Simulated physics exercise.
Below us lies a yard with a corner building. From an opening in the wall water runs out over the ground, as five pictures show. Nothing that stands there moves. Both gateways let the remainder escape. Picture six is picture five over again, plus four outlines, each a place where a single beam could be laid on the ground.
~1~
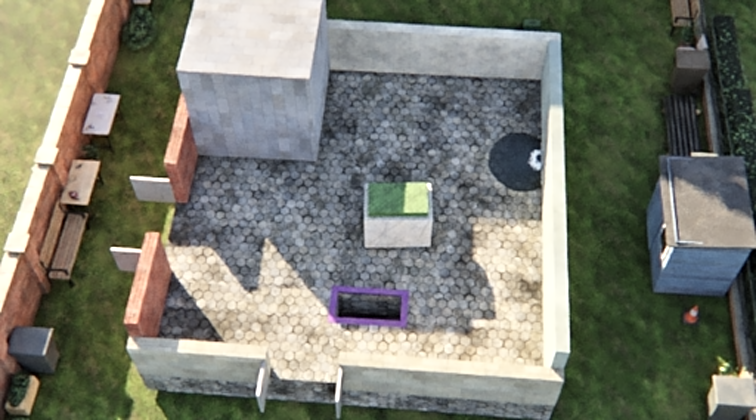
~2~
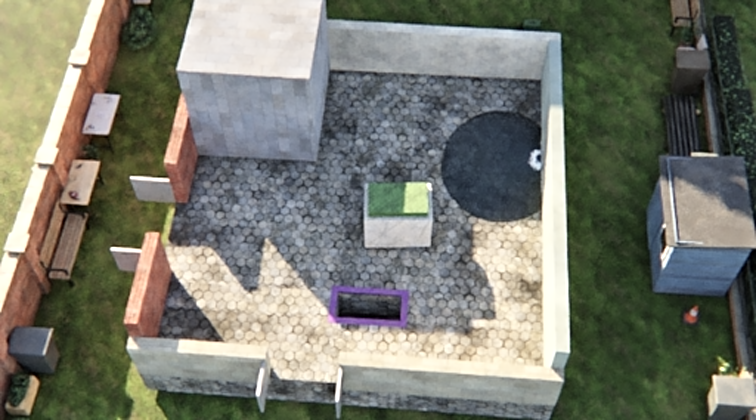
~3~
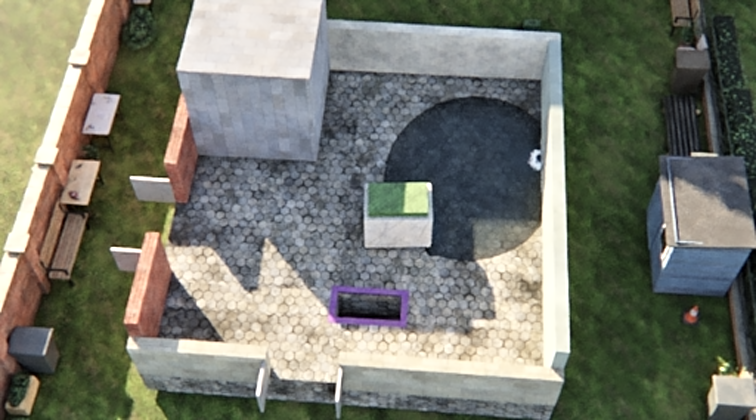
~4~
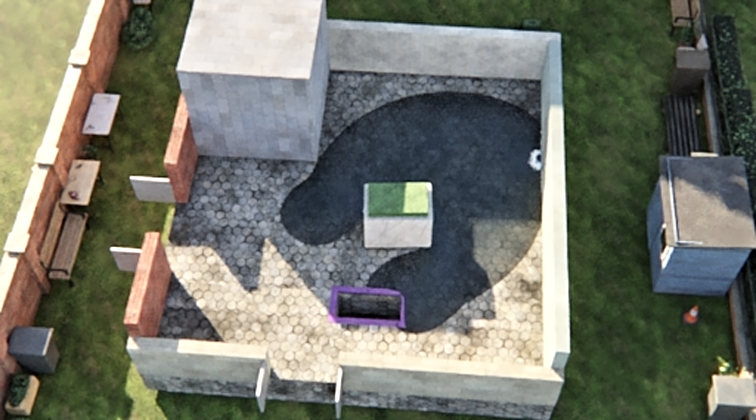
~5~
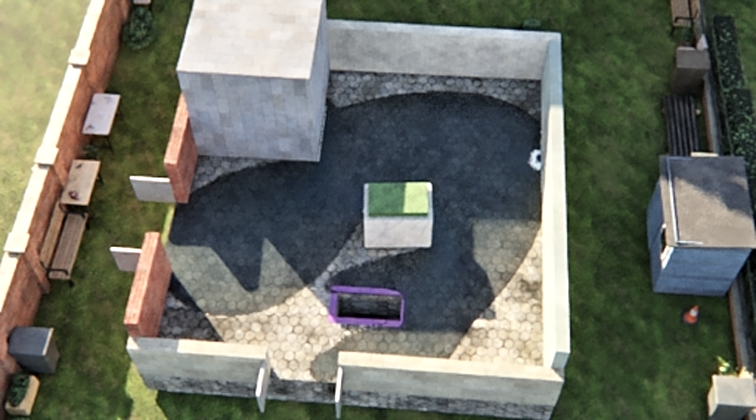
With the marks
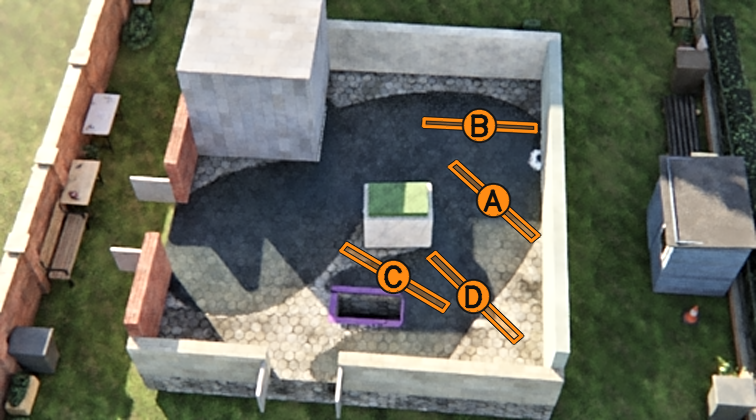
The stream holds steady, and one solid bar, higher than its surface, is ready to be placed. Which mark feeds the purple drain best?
B works best here.
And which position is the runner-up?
Position D.
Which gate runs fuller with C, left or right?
The left one.
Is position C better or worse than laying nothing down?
Worse.
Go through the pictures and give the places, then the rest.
Outfall at (543, 159); purple drain at (369, 306); open gate at (180, 236); open gate at (306, 369); 3 % of the ground under water, visible out to (494, 155); purple drain still dry, in the first picture.
In the second picture, 11 % of the ground under water, visible out to (445, 161); purple drain still dry.
In the third picture, 23 % of the ground under water, visible out to (394, 163); purple drain still dry.
In the fourth picture, 40 % of the ground under water, visible out to (288, 215); purple drain taking water.
In the fifth picture, 63 % of the ground under water, visible out to (177, 293); purple drain taking water.
In orange, A from (453, 164) to (535, 238); B from (423, 122) to (535, 128); C from (343, 247) to (445, 307); D from (431, 255) to (517, 339).
If A is chosen, about 3 % of the stream goes into the purple drain, about 97 % out by the gates.
If B is chosen, about 18 % of the stream goes into the purple drain, about 80 % out by the gates.
If C is chosen, next to none of the stream goes into the purple drain, about 98 % out by the gates.
If D is chosen, about 8 % of the stream goes into the purple drain, about 90 % out by the gates.
